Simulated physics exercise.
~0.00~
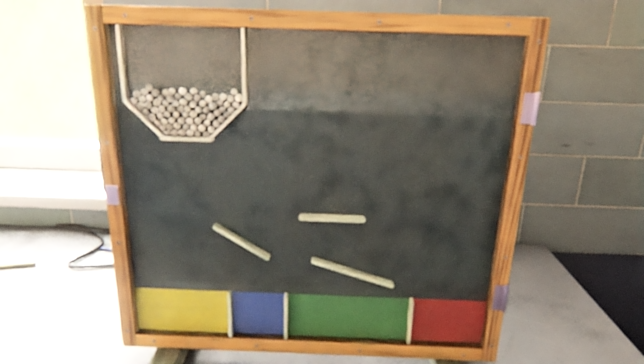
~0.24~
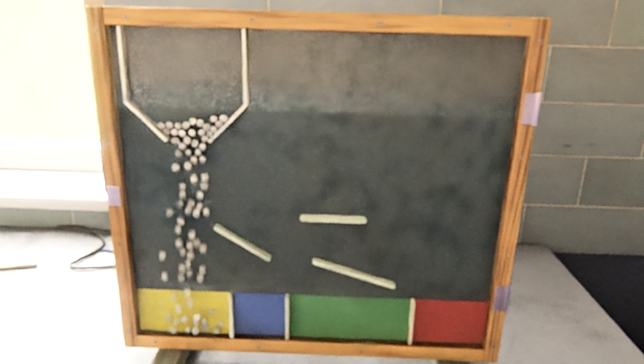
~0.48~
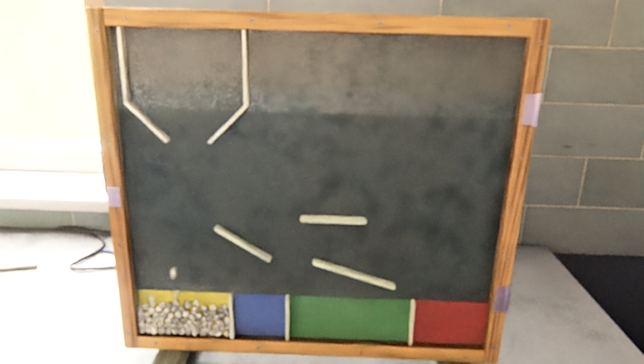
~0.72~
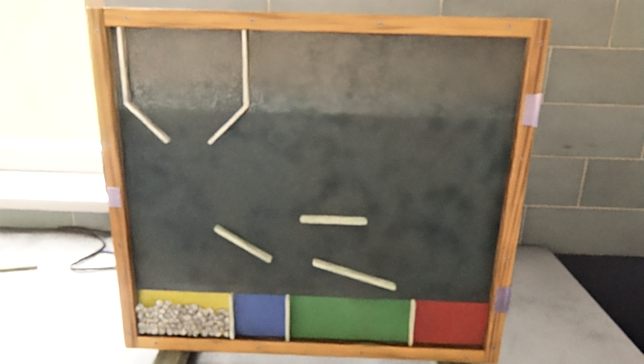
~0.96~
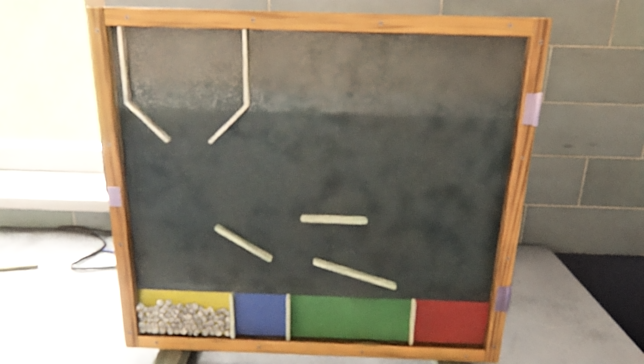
The clip shows small white beads held in a hopper at the upper left of a wooden-framed board, then pouring down past the fixed ledges into the yellow bin, where they all settle, leaving the blue, green and red bins empty.
